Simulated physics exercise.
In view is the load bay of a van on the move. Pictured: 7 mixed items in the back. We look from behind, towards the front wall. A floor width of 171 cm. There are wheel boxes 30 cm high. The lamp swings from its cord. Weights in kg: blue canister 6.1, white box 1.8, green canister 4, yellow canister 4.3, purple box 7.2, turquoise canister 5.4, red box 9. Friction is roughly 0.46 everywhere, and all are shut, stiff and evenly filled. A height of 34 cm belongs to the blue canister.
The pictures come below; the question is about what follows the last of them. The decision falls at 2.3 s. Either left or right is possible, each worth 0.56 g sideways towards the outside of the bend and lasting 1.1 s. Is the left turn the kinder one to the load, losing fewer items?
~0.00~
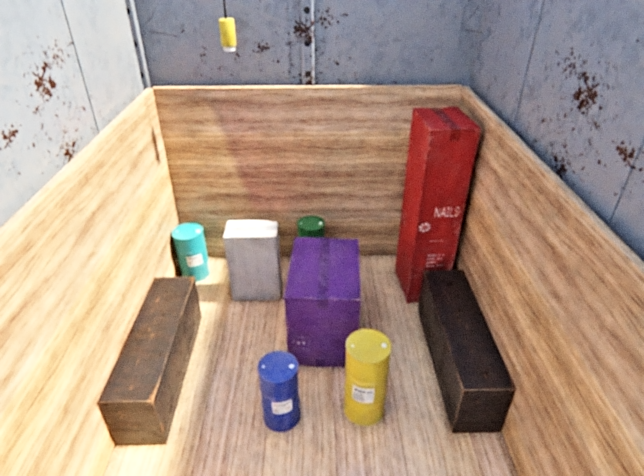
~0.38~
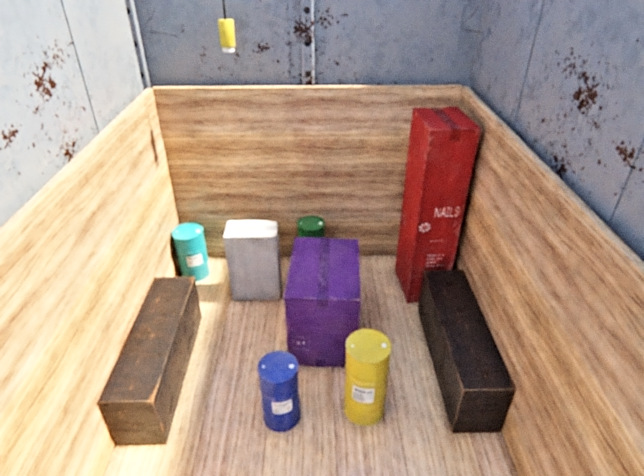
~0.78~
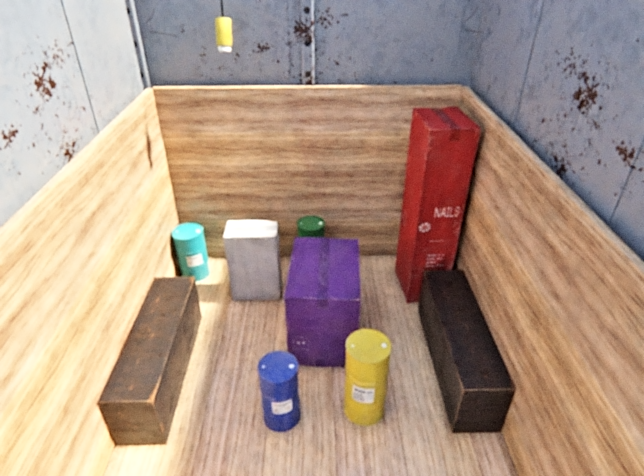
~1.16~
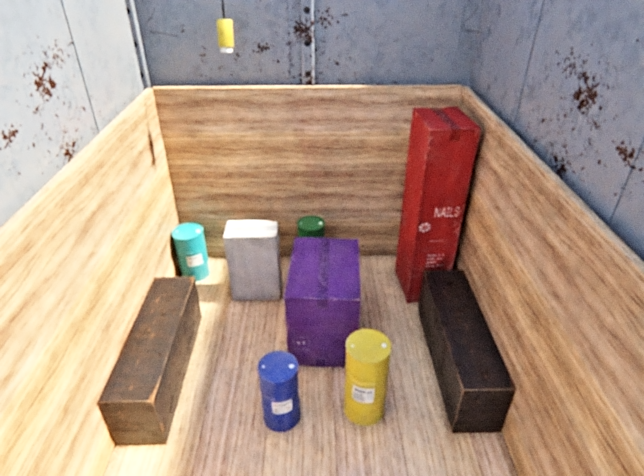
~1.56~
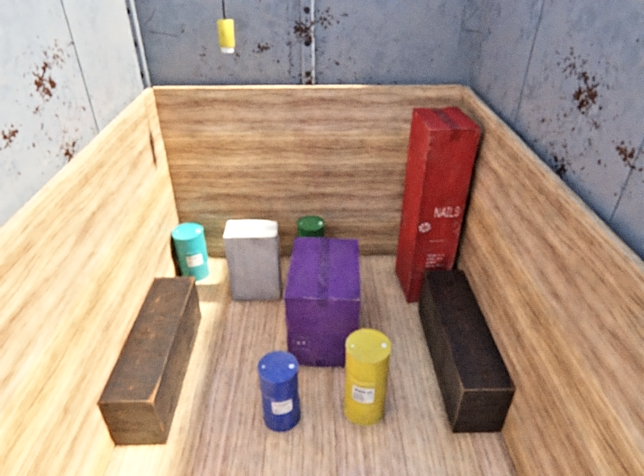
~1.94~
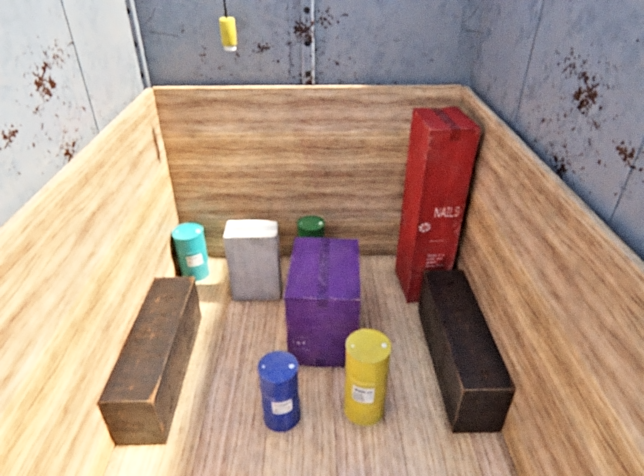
Yes, it is.
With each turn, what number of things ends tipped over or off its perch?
Count for left: 2; count for right: 3.
Turning left. At 2.84 s, force 0.56 g right; white box slid 5 cm near (263, 261); blue canister slid 5 cm near (291, 392); yellow canister leaning 9°.
After 3.24 s, force 0.36 g right; white box slid 26 cm near (299, 261); blue canister slid 25 cm near (336, 391); green canister leaning 45°.
After 3.34 s, force 0.13 g right; blue canister leaning 5° near (345, 390); white box slid 32 cm near (309, 260); green canister on its side.
At rest (5.6 s), tipped over in the back, green canister and yellow canister; not toppled but over 15 cm from the start, blue canister, white box, purple box and turquoise canister; the last one in place, give or take 15 cm. In the last view, blue canister near (342, 392), white box near (314, 260).
Turning right instead, green canister, yellow canister and red box tipped over or off its perch, 3 of 7 in all.
